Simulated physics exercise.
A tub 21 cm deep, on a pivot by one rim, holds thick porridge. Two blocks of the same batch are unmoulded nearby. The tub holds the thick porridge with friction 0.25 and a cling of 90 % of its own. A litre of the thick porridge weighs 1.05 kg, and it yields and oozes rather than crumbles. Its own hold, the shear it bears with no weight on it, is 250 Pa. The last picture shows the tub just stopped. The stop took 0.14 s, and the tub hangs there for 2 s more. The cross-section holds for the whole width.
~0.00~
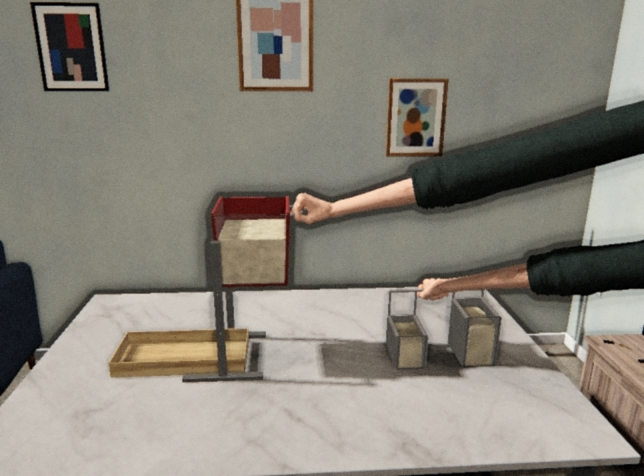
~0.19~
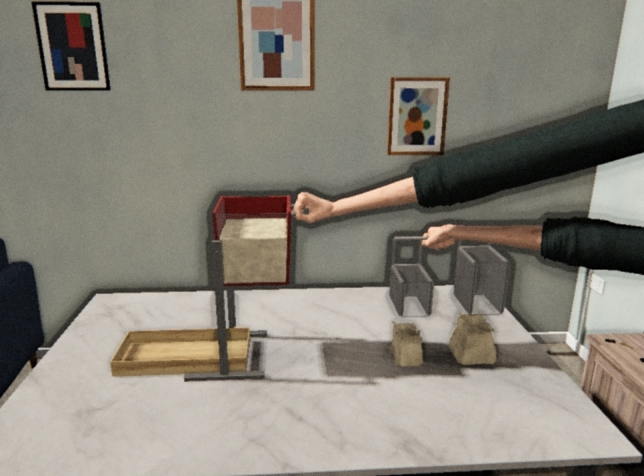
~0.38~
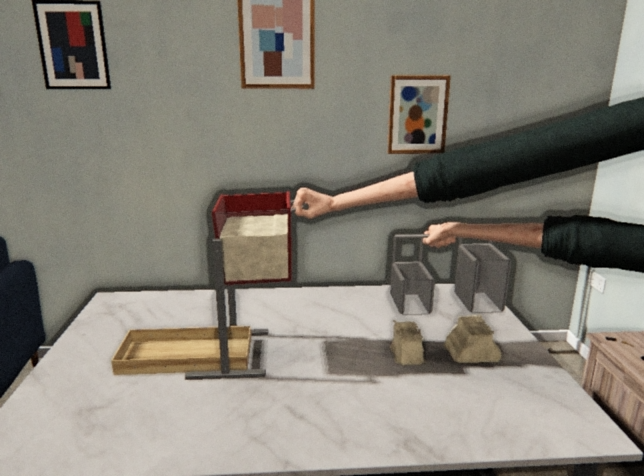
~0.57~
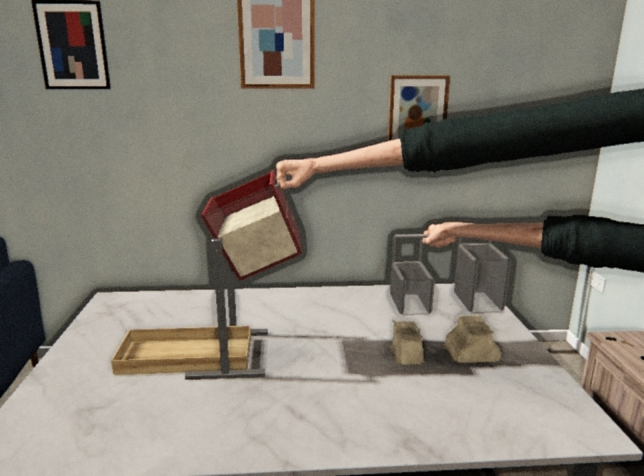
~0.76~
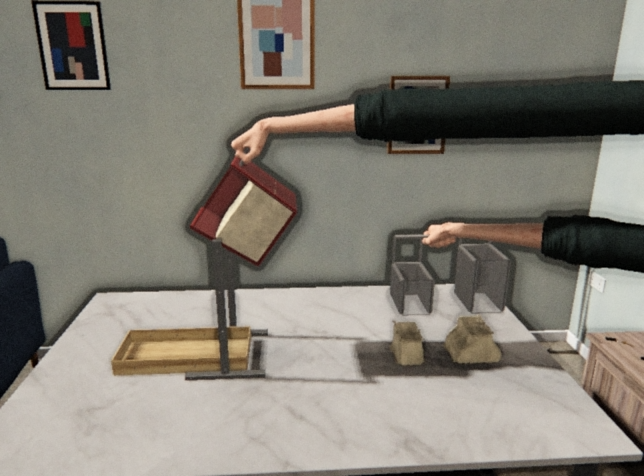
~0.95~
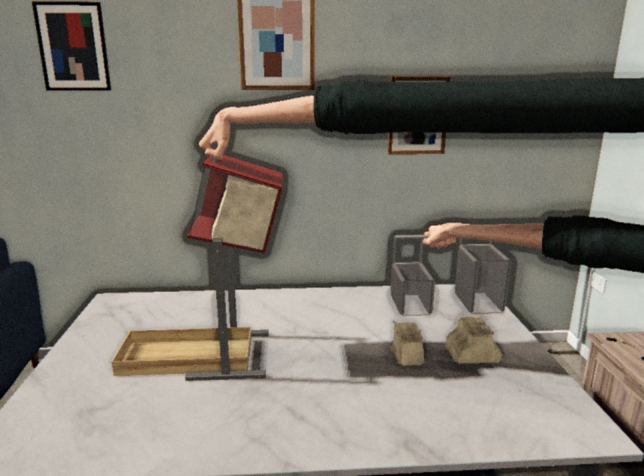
A hand tilting a red tub of thick porridge leftward above a wooden tray, after another lifts moulds off two sagging blocks.
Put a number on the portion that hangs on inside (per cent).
The portion that hangs on inside is near 100 %.
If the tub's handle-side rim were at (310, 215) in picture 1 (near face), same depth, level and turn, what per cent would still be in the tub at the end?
In that case some 75 per cent.
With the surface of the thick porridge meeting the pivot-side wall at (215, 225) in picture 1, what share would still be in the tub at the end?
It would be near 90 %.
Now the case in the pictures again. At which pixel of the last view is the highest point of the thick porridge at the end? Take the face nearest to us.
At about (263, 192).
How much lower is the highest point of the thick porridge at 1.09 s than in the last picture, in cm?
About 2 cm.
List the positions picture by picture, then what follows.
The first frame shows handle-side rim at (286, 214), tilt 0 degrees; crest of the thick porridge at (278, 238); block heights 9.2 cm, 14 cm (left to right).
The second frame shows handle-side rim at (288, 213), tilt 0 degrees; crest of the thick porridge at (279, 237); block heights 9.0 cm, 12 cm (left to right).
The third frame shows handle-side rim at (287, 209), tilt 2 degrees; crest of the thick porridge at (279, 234); block heights 8.9 cm, 10 cm (left to right).
The fourth frame shows handle-side rim at (269, 186), tilt 24 degrees; crest of the thick porridge at (279, 212); block heights 8.8 cm, 10 cm (left to right).
The fifth frame shows handle-side rim at (231, 168), tilt 55 degrees; crest of the thick porridge at (255, 186); block heights 8.8 cm, 10 cm (left to right).
The sixth frame shows handle-side rim at (204, 167), tilt 74 degrees; crest of the thick porridge at (232, 181); block heights 8.8 cm, 10 cm (left to right).
After 1.09 s, the tub is at 74 degrees and holds 100 %.
After 1.26 s, the tub is at 74 degrees and holds 100 %.
After 1.43 s, the tub is at 74 degrees and holds 100 %.
After 1.60 s, the tub is at 74 degrees and holds 100 %.
After 2.95 s, the tub is at 74 degrees and holds 100 %.
